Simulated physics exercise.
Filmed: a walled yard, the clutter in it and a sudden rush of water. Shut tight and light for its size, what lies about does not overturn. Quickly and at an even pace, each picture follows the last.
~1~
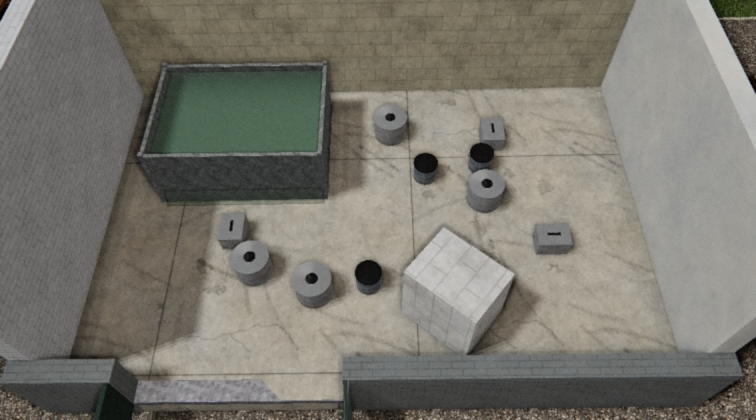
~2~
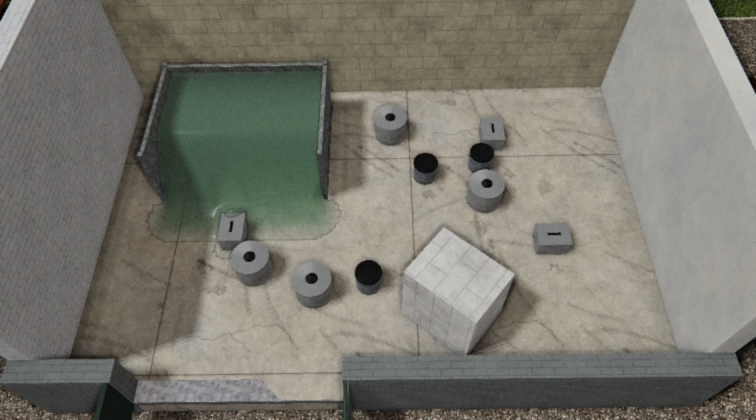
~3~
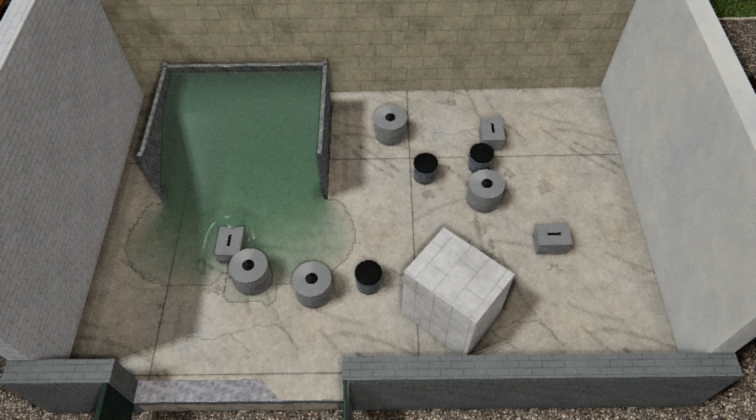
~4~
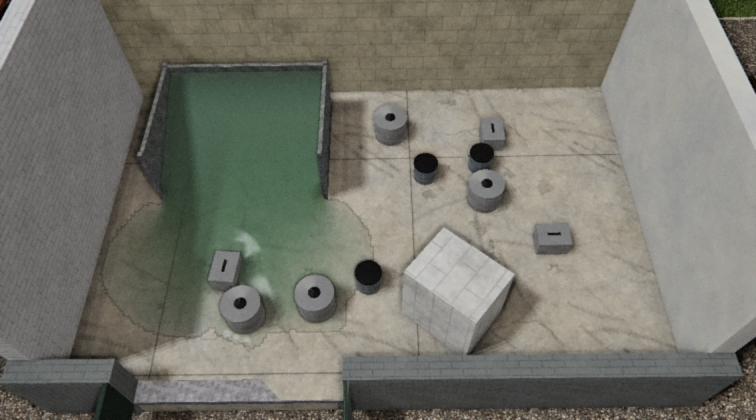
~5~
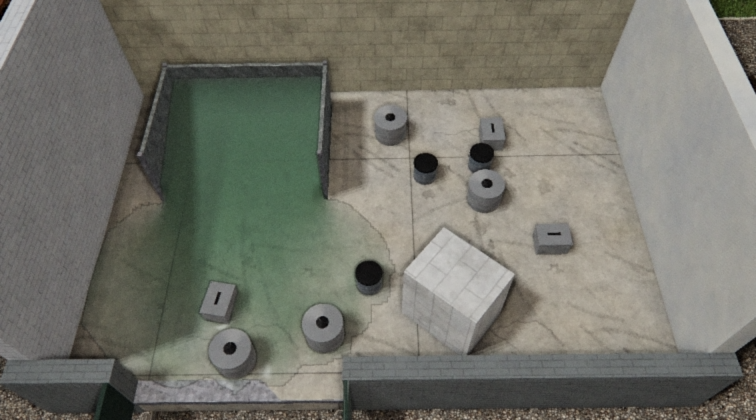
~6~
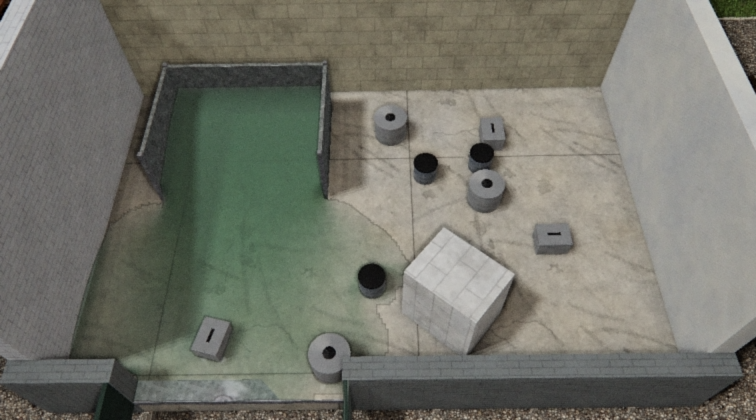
In a walled yard, green water rushed out of a tank at the upper left and spread over the floor, pushing a grey box and two round tubs toward the front wall.
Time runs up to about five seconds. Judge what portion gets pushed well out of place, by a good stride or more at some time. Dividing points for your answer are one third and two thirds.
Answer: A share between one and two thirds.
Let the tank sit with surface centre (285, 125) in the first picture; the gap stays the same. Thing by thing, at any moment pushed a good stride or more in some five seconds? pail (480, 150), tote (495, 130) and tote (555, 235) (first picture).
Well, the first one didn't get far, the second didn't get far, and the third didn't get far.
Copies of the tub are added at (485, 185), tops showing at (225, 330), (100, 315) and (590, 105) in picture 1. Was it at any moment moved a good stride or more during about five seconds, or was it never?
Okay, in order the twins go a long way, a long way, nowhere much.
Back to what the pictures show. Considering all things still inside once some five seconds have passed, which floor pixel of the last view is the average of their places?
Roughly at (465, 198).
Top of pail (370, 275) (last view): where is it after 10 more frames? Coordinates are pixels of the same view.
(449, 350).
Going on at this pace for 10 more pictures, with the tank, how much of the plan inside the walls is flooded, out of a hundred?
I'd put it near 50 percent.
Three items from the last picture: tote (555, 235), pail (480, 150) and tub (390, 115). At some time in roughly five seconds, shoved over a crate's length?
Never got far, never got far, never got far.
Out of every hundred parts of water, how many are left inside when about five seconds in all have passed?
It comes to about 38 parts in a hundred.
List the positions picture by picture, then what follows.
A tote at (232, 226), on the bottom; a tub at (312, 278) rests on the ground; 0 of 10 have shifted, in the first frame.
A tote at (232, 226) rests on the ground; a tub at (312, 278), on the bottom; 0 of 10 have shifted, in the second frame.
A tote at (230, 240), on the bottom, close to its start; a tub at (312, 278) rests on the ground; 2 of 10 have shifted, in the third frame.
A tote at (224, 266) rests on the ground, a stride from its start; a tub at (314, 292) rests on the ground, close to its start; 3 of 10 have shifted, in the fourth frame.
A tote at (218, 298) rests on the ground, a stride from its start; a tub at (323, 322), on the bottom, a stride from its start; 3 of 10 have shifted, in the fifth frame.
A tote at (211, 336), on the bottom, a stride from its start; a tub at (329, 353), on the bottom, a stride from its start; 4 of 10 have shifted, in the sixth frame.
A moment on, 3 of 10 are well off their spots; 0 afloat.
Next, 4 of 10 are well off their spots; 1 afloat.
Later, 4 of 10 are well off their spots; 0 afloat.
In the end, 4 of 10 are well off their spots, and 4 have been at some point; 0 afloat.
